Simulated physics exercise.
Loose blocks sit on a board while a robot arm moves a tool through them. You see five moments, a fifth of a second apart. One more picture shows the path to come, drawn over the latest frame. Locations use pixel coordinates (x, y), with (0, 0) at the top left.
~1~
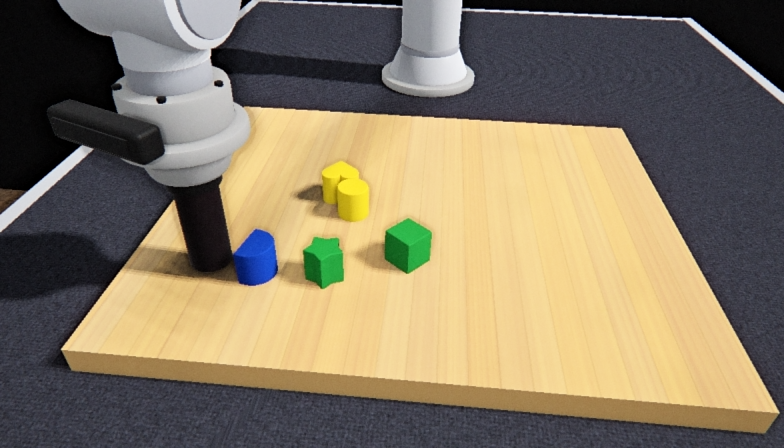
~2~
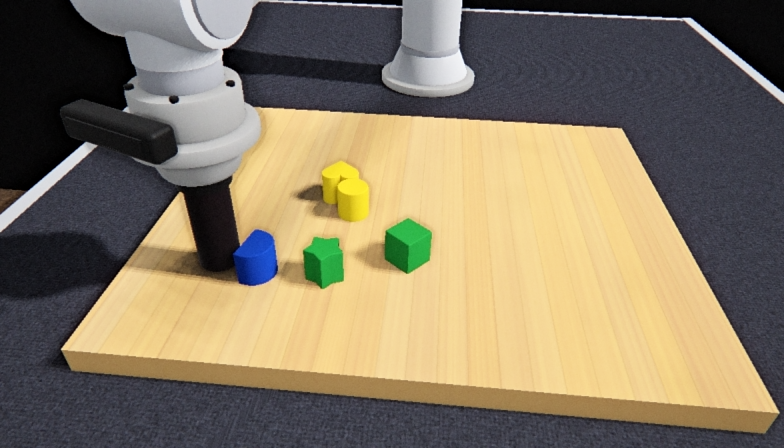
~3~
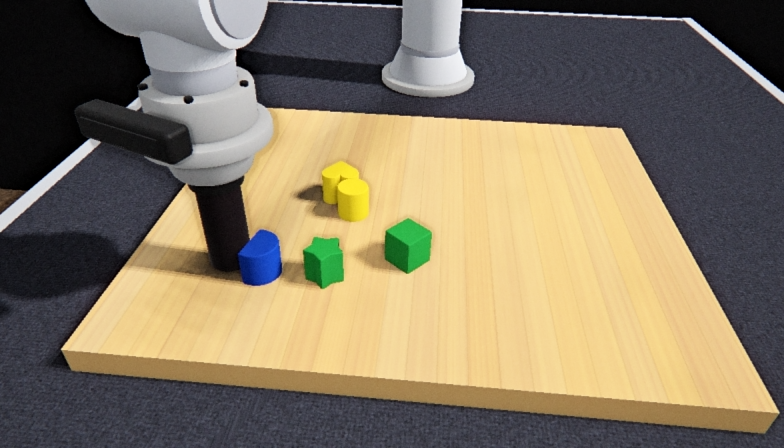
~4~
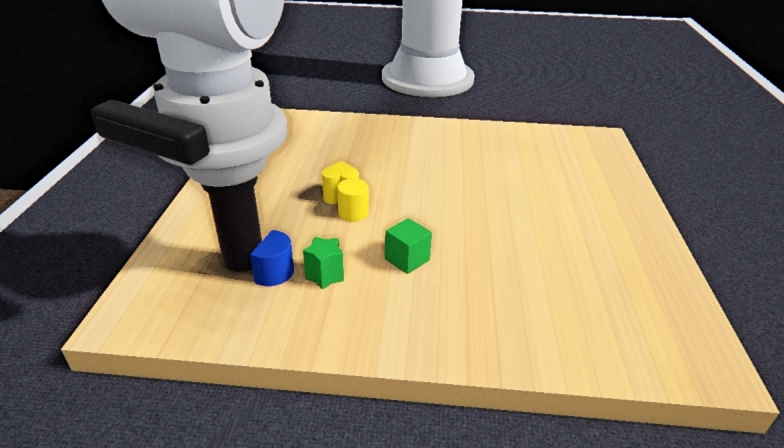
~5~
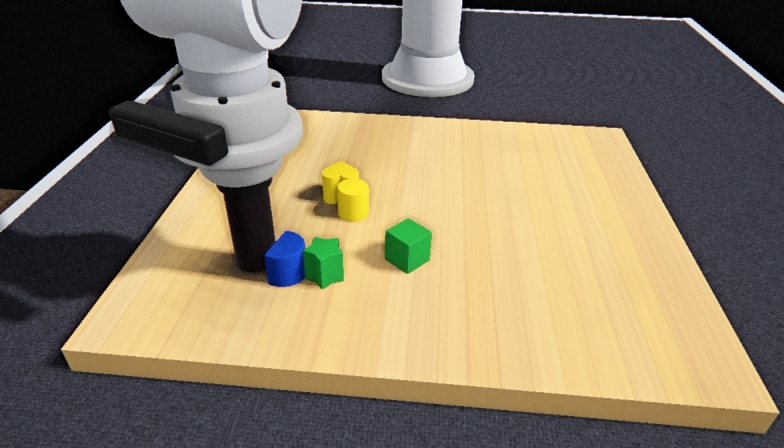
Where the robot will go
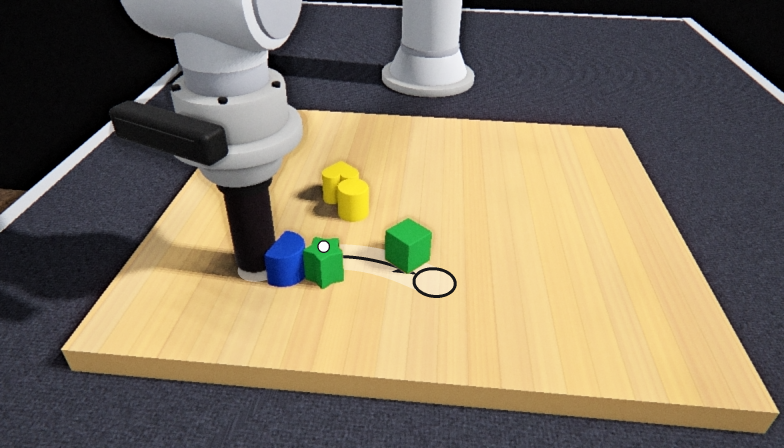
A light wooden board on a dark, textured surface is seen from a fixed, raised angle, with a white stand behind it. A white and grey robot arm holds a black rod at the left, beside a blue block, a green star-shaped block and a green cube, with two yellow blocks behind. The arm slides the rod right to the blue block and pushes it toward the star-shaped one, while the other blocks stay still.
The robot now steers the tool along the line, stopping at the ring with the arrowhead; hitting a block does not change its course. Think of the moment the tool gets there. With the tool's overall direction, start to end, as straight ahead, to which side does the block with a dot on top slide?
Answer: Rightward.
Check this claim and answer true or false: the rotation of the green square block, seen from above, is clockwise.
False
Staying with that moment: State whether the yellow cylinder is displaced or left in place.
Well, the yellow cylinder holds its place.
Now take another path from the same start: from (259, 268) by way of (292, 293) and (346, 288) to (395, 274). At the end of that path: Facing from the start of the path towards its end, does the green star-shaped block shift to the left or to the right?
That's a shift to the left.
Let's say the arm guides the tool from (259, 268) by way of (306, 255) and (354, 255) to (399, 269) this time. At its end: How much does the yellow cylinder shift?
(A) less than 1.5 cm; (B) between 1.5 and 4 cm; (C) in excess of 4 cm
It's A.
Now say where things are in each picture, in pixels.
Lower end of the tool at (212, 260), tops of blocks, blue D-shaped block at (256, 243), green star-shaped block at (324, 247), yellow cylinder at (353, 186), green square block at (409, 231), in the first frame.
Tool at (221, 259), blocks as before, in the second frame.
Tool at (232, 259), blue D-shaped block at (260, 243), in the third frame.
Tool at (244, 259), blue D-shaped block at (273, 244), in the fourth frame.
Tool at (257, 260), blue D-shaped block at (286, 245), green star-shaped block at (324, 247), yellow cylinder at (353, 186), green square block at (409, 231), in the fifth frame.
The drawn path runs from (259, 268) via (320, 257) and (379, 262), ending at (435, 282); the dot is on the green star-shaped block.
The first path, step by step. One third of the way, tool at (319, 249); blue D-shaped block at (328, 248), turned 45° clockwise; green star-shaped block at (359, 256).
Two thirds of the way, tool at (380, 254); blue D-shaped block at (335, 250), turned 70° clockwise; green star-shaped block at (367, 261); green square block at (424, 232).
At the end, tool at (435, 274); blue D-shaped block at (335, 250), turned 70° clockwise; green star-shaped block at (367, 261); yellow cylinder not moved; green square block at (461, 235), turned 80° anticlockwise.
